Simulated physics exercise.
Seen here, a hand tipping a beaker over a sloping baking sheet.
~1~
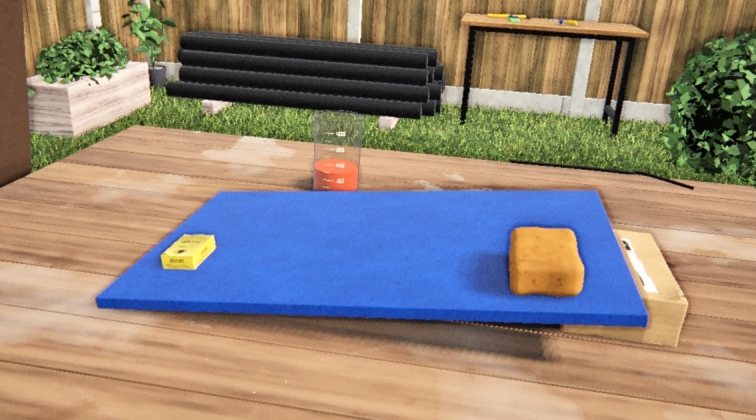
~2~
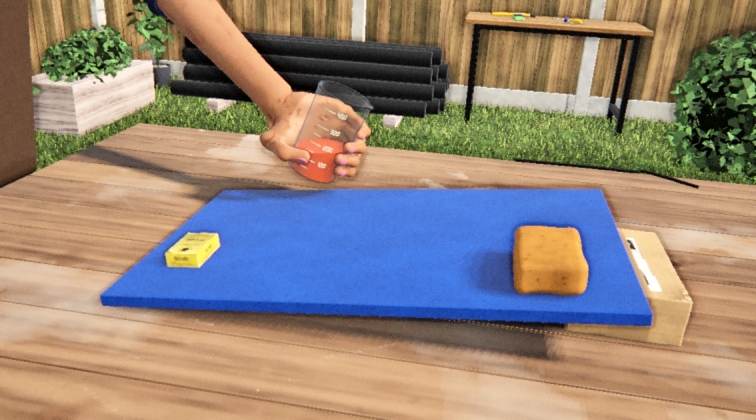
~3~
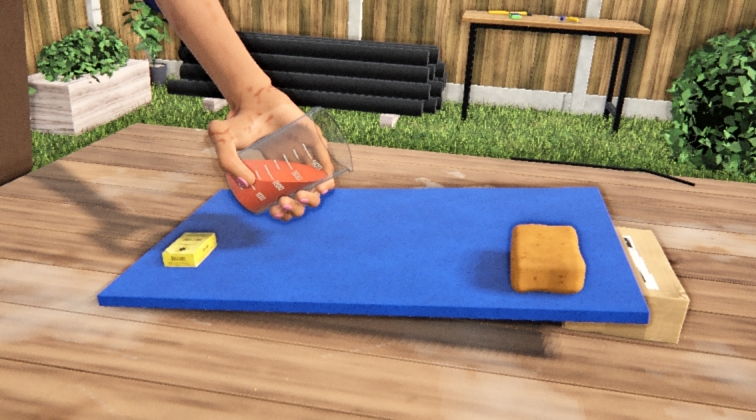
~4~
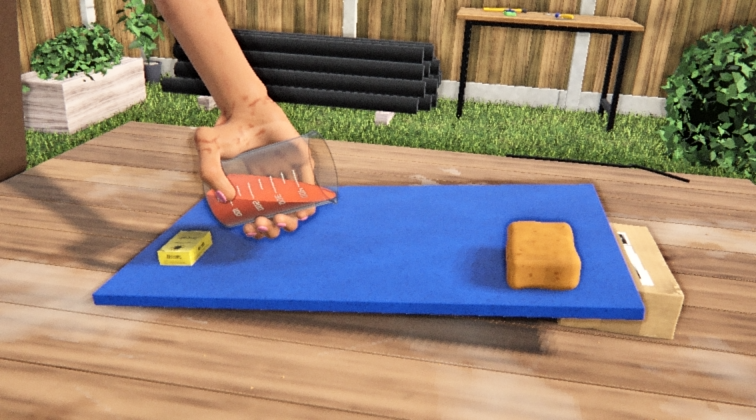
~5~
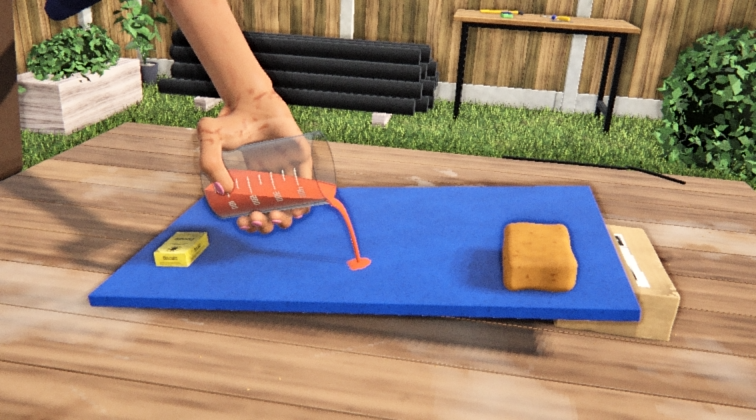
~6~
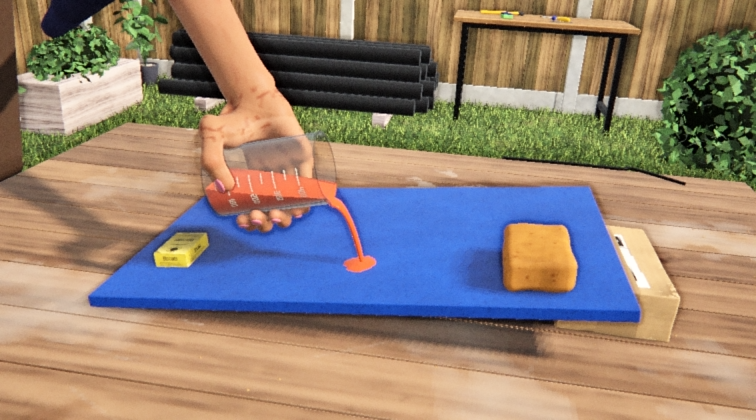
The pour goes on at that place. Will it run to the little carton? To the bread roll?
The little carton gets wet; the bread roll stays dry.
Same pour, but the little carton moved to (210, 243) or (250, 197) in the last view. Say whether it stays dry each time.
One: It ends up in the puddle. Two: It escapes.
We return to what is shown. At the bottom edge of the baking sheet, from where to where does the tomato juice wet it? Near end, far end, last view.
Between (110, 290) and (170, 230).
Shortly, it runs down to the left; the little carton is still dry; the bread roll is still dry.
Then, it runs down to the left and off the end; the little carton is wet along its edge; the bread roll is still dry.
At the finish, it runs down to the left and off the end; the little carton is wet along its edge; the bread roll is still dry.
